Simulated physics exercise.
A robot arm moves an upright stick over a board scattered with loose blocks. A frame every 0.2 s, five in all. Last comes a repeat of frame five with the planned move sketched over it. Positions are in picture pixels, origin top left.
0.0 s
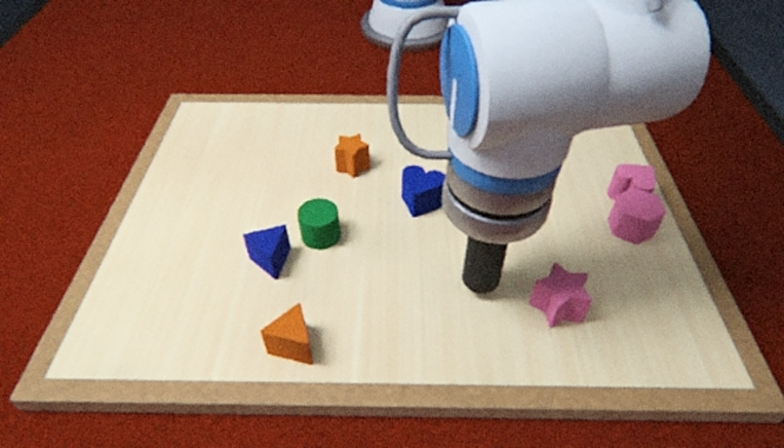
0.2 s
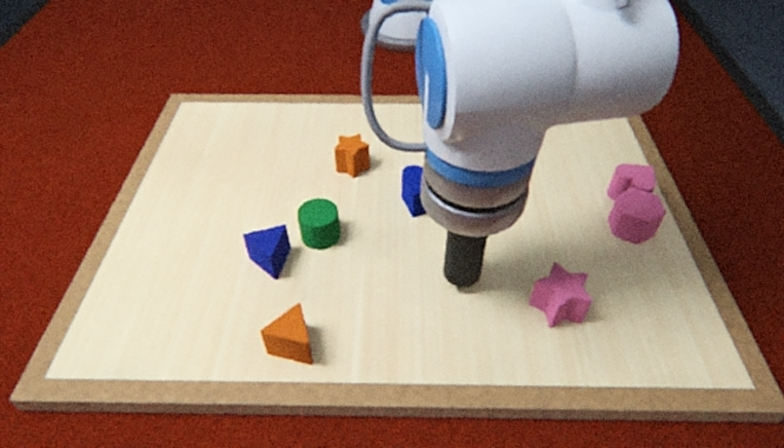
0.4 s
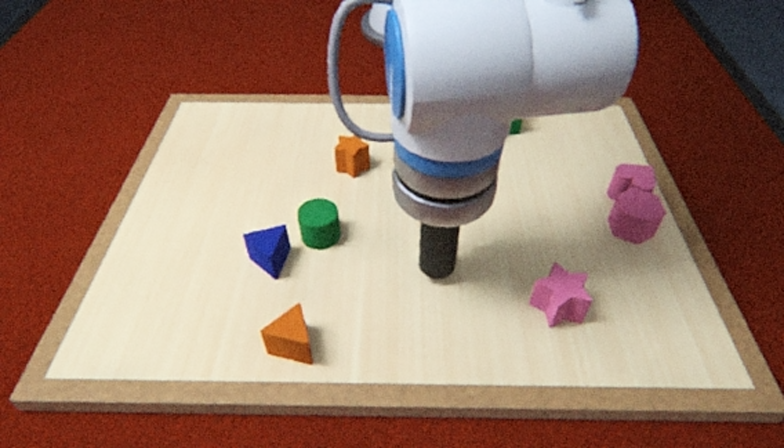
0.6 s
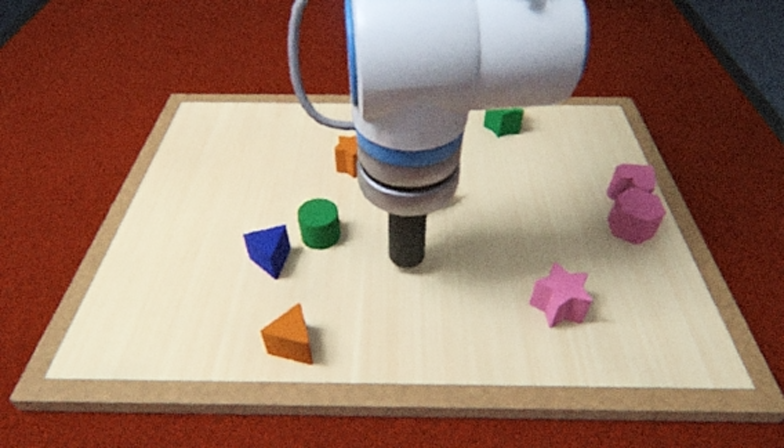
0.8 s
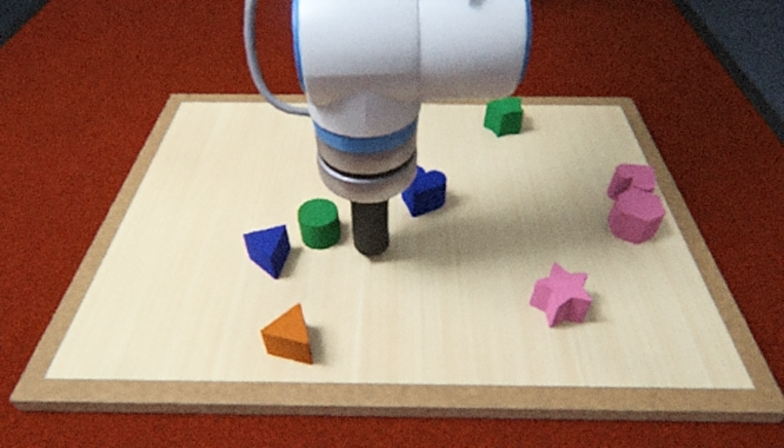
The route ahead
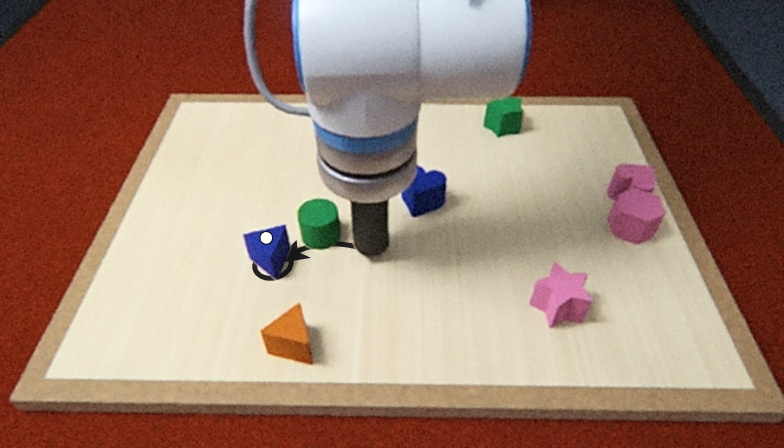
At first, a robot arm holds an upright dark stick over a light board of scattered blocks, near a pink star. The arm then moves the stick steadily left and slightly away from the viewer, passing in front of the blue heart block. Finally the stick is just right of the green cylinder, with no blocks pushed.
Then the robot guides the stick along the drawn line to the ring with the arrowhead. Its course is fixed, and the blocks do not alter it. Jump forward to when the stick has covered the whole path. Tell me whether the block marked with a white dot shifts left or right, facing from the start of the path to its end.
Sideways, to the left.
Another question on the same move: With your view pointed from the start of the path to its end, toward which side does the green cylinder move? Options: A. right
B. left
Letter A.
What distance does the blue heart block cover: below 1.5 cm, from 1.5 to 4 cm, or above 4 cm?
It will fall in the lowest band, under 1.5 cm.
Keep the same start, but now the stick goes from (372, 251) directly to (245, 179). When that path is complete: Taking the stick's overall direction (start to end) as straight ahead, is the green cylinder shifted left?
Yes.
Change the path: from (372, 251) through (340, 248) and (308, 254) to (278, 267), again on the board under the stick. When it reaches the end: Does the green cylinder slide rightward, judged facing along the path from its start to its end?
Yes, I think so.
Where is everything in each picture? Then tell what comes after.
Lower end of the stick (481, 279), tops of blocks, blue triangle (266, 238), green cylinder (317, 212), blue heart block (423, 178), in the first frame.
Stick (462, 273), blocks as before, in the second frame.
Stick (437, 265), blocks as before, in the third frame.
Stick (407, 255), blocks as before, in the fourth frame.
Stick (371, 243), blue triangle (266, 238), green cylinder (317, 212), blue heart block (423, 178), in the fifth frame.
The drawn path runs from (372, 251) over (339, 244) and (304, 248) to (273, 264); the dot is on the blue triangle.
What follows on the original path. One third of the way, stick (337, 236); green cylinder (303, 208).
Two thirds of the way, stick (303, 241); green cylinder (280, 203).
At the end, stick (271, 256); blue triangle (235, 252), turned 30° anticlockwise; green cylinder (279, 203); blue heart block not moved.
